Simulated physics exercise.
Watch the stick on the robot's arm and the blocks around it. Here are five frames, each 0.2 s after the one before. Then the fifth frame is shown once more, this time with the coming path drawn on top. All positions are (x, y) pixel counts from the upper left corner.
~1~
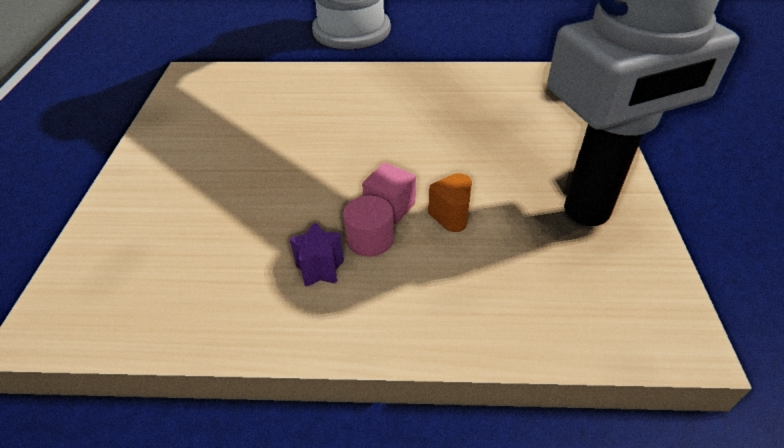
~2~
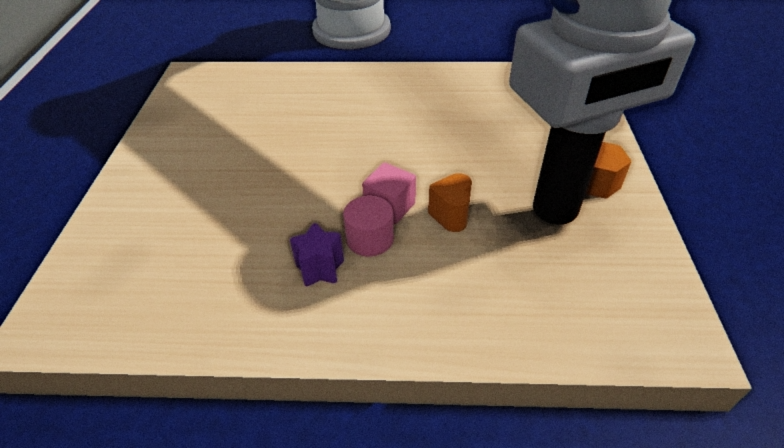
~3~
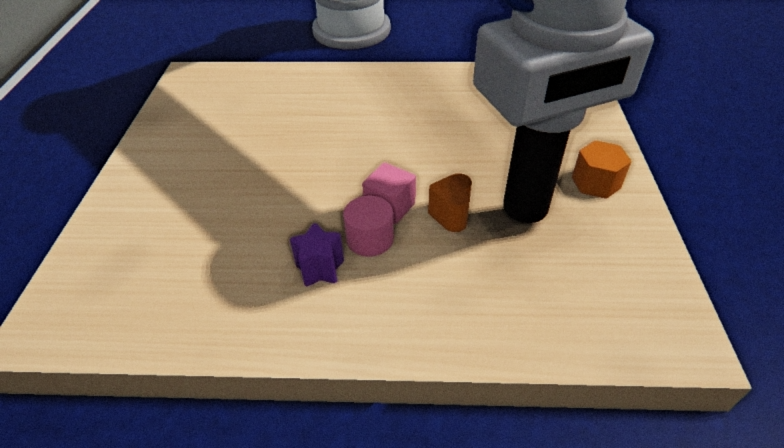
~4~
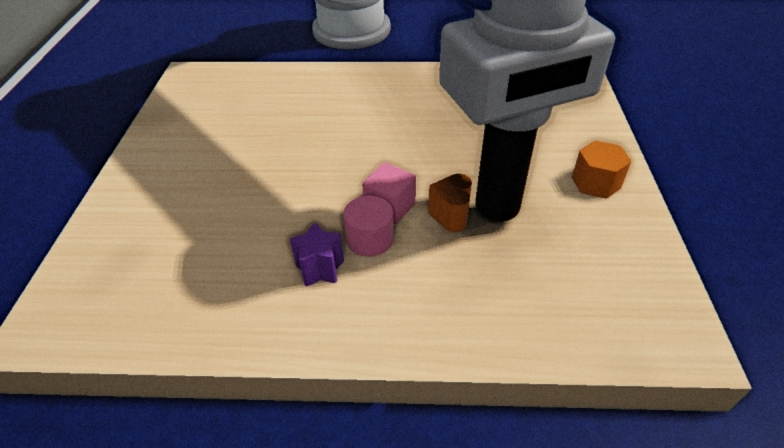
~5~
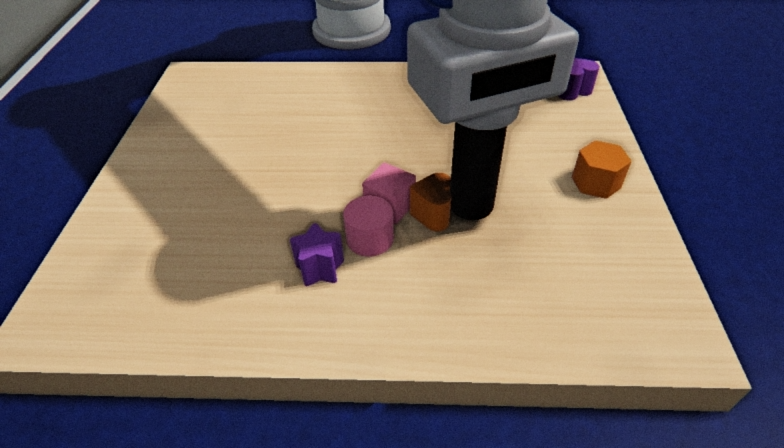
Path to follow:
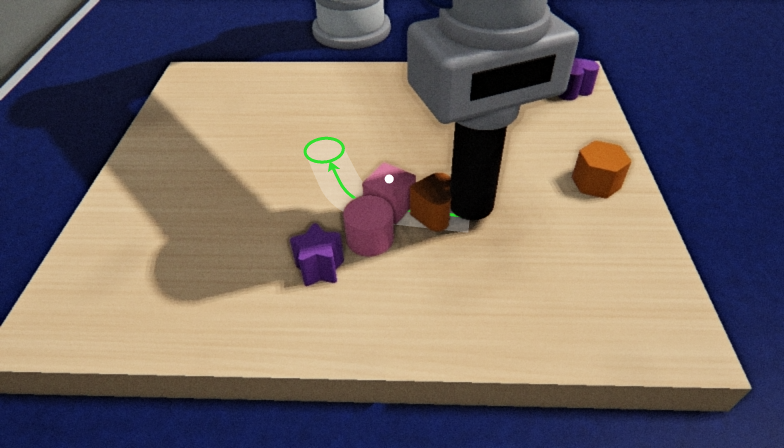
A robot arm's black stick slid left across the wooden board toward a small group of blocks, uncovering an orange block behind it, then nudged the nearer orange block slightly left beside the pink ones.
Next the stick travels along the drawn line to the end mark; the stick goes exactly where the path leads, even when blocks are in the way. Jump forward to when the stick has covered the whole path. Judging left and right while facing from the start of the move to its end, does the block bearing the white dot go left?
In short: Yes.
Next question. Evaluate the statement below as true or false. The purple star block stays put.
That statement is accurate.
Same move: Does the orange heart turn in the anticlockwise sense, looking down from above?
My answer is yes.
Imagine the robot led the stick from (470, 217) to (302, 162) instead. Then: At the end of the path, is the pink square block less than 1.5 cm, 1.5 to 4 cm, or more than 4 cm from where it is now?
My answer is that it shifts over 4 cm.
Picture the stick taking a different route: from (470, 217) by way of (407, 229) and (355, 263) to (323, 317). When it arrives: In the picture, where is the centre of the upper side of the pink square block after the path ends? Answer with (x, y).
When the path ends, it will be at (351, 168).
The drawn path runs from (470, 217) via (400, 209) and (344, 188), ending at (324, 150); the dot is on the pink square block.
On the path given first. One third of the way, stick at (398, 199); pink circle at (356, 215); pink square block at (332, 167), turned 15° clockwise; orange heart at (360, 182).
Two thirds of the way, stick at (342, 177); pink circle at (356, 215); pink square block at (276, 152); orange heart at (303, 164), turned 15° anticlockwise.
At the end, stick at (323, 140); purple star block not moved; pink circle at (356, 215); pink square block at (266, 150); orange heart at (299, 157), turned 35° anticlockwise.
